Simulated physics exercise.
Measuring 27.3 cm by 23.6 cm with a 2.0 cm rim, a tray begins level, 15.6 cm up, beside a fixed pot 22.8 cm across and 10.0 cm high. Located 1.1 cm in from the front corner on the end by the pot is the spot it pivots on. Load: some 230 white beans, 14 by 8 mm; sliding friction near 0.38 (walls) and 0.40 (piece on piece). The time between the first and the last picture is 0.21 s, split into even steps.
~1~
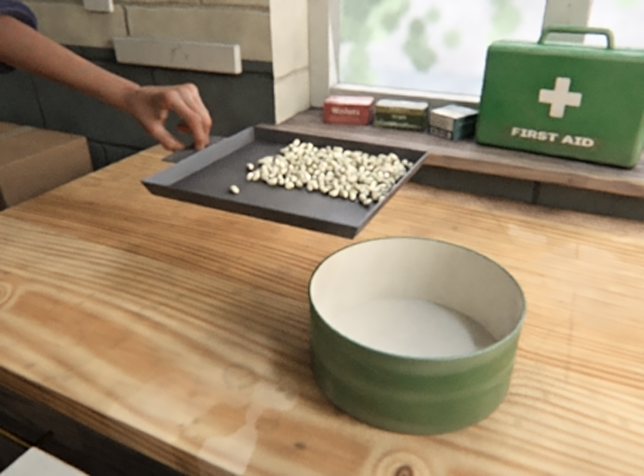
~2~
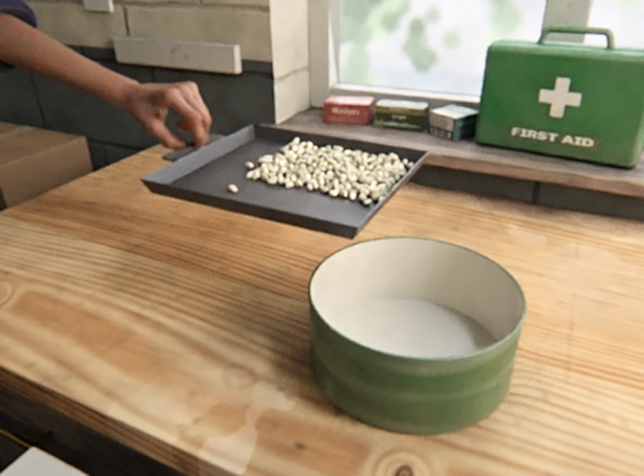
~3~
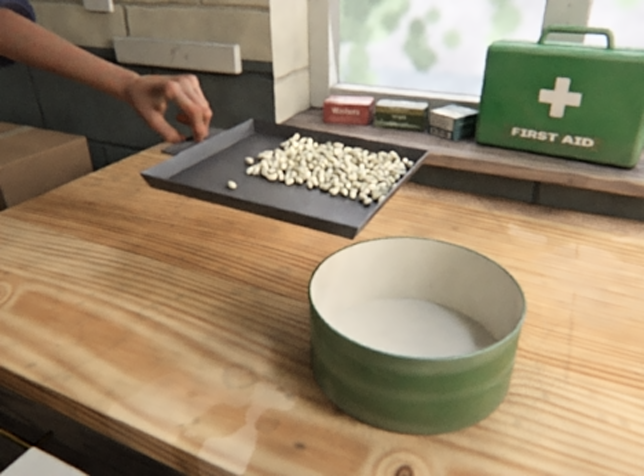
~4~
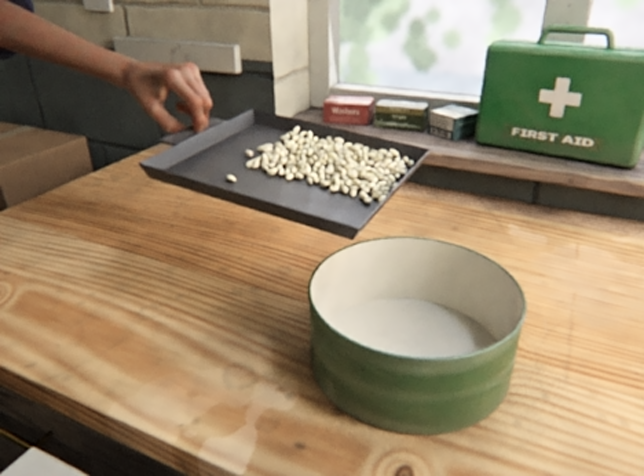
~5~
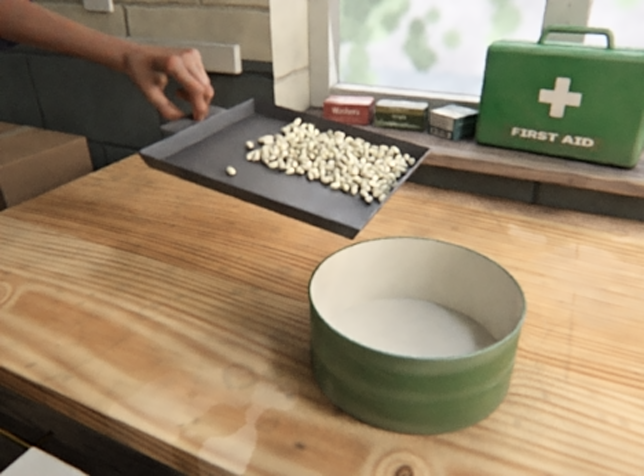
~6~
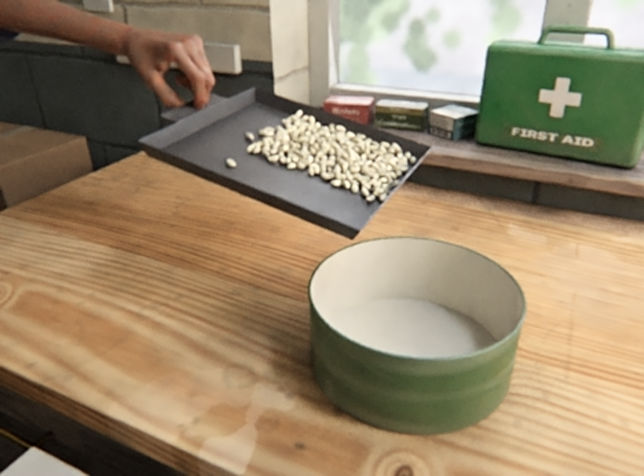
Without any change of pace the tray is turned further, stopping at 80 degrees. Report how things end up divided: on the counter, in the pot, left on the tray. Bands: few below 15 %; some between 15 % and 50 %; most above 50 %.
Counter: Some; pot: Most; left on the tray: Few.
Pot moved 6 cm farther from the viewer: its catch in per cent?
I'd put it at around 90 per cent.
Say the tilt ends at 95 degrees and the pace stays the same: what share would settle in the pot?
I'd say close to 75 percent.
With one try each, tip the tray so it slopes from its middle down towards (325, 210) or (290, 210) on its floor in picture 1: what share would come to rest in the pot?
That would be close to 100 per cent, then close to 65 per cent.
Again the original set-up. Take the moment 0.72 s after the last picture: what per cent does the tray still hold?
70 %, give or take.
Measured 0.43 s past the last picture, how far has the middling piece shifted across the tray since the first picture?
It has moved some 5 cm from its start.
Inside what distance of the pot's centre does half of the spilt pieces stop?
Some 18 cm, give or take.
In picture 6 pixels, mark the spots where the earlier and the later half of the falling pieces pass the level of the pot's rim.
(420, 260) or so first, later (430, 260).
Then, 0.43 s after the last picture, tilt 44 degrees; the tray holds 100 %, the pot 0 %.
Then, 0.72 s after the last picture, tilt 66 degrees; the tray holds 70 %, the pot 10 %.
Then, 1.11 s after the last picture, tilt 80 degrees; the tray holds 10 %, the pot 60 %.
In the end, counter 25 %, pot 70 %, tray 5 %.
